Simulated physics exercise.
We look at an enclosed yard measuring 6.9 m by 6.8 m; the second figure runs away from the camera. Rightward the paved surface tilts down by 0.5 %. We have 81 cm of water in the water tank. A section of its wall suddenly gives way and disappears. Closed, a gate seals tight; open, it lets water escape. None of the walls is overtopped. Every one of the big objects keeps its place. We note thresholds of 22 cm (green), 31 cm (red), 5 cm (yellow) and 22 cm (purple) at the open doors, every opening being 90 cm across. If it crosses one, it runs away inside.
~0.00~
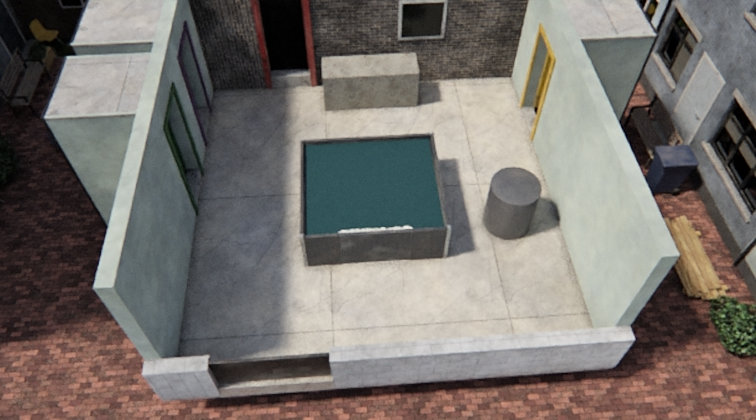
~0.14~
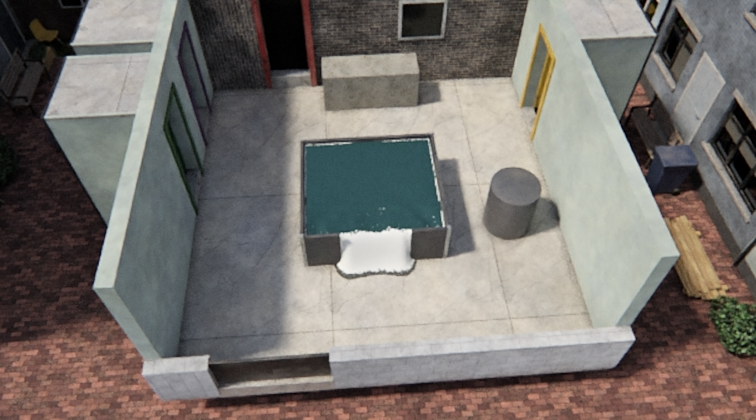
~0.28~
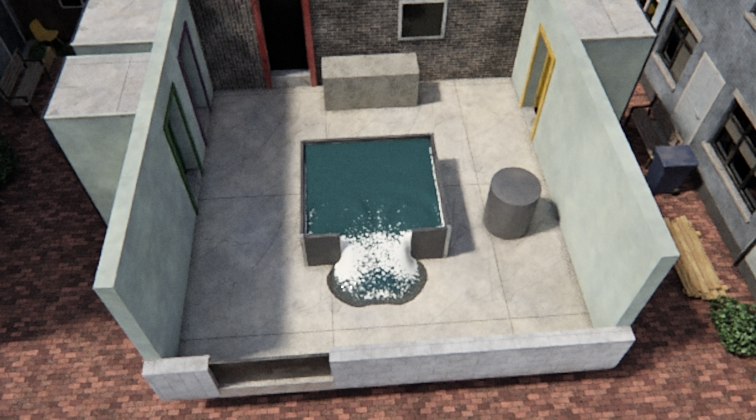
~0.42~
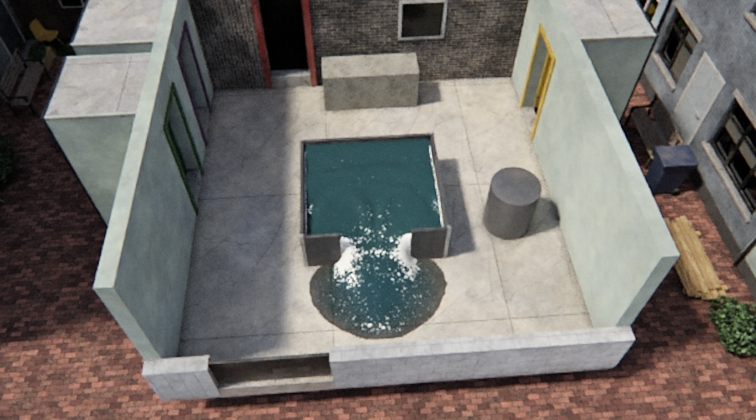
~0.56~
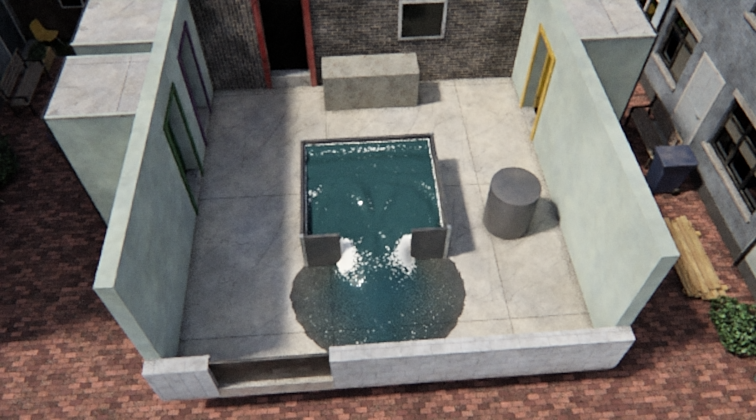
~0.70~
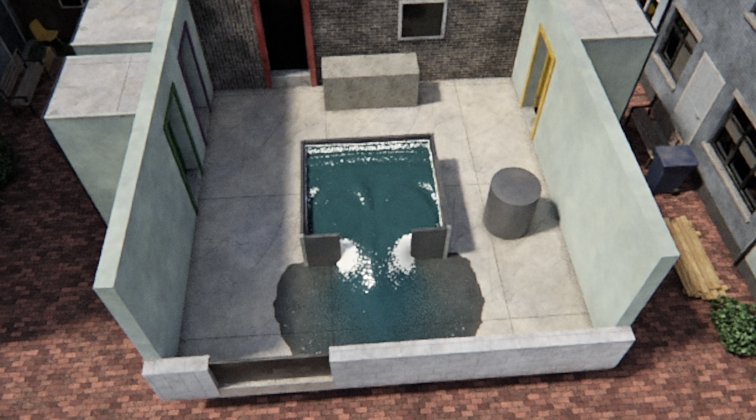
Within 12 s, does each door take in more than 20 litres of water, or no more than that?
Result: Green door: Lags behind the figure, red door: Lags behind the figure, yellow door: Outstrips the figure, purple door: Lags behind the figure.
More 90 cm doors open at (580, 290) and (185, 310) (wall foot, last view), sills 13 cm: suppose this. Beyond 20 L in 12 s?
Per doorway, in order: Sufficient / sufficient.
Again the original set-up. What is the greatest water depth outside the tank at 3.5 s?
Up to near 32 cm.
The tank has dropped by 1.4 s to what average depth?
I'd put the mean depth near 56 centimetres.
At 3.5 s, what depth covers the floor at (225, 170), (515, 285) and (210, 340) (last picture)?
Depths in turn: Roughly 4, 5 and 24 centimetres.
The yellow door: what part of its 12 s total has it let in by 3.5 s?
0 per cent, roughly.
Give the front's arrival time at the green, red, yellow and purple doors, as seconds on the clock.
Green: 2.8 s; red: 4.5 s; yellow: 3.4 s; purple: 3.6 s.
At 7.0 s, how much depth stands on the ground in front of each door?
In centimetres - green: 5, red: 16, yellow: 4, purple: 4.
After 1.4 s water covers 20 % of the floor and is deepest (52 cm) near (389, 352); green door not reached, red door not reached, yellow door not reached, purple door not reached.
After 2.2 s water covers 25 % of the floor and is deepest (44 cm) near (378, 352); green door not reached, red door not reached, yellow door not reached, purple door not reached.
After 3.5 s water covers 50 % of the floor and is deepest (32 cm) near (598, 348); green door 5 cm at the sill, 0 L in, red door not reached, yellow door 2 cm at the sill, 0 L in, purple door not reached.
After 7.0 s water covers 95 % of the floor and is deepest (19 cm) near (390, 362); green door 5 cm at the sill, 0 L in, red door 16 cm at the sill, 0 L in, yellow door 4 cm at the sill, 0 L in, purple door 4 cm at the sill, 0 L in.
After 12.0 s water covers 100 % of the floor and is deepest (18 cm) near (544, 182); green door 12 cm at the sill, 0 L in, red door 13 cm at the sill, 0 L in, yellow door 12 cm at the sill, 81 L in, purple door 10 cm at the sill, 0 L in.
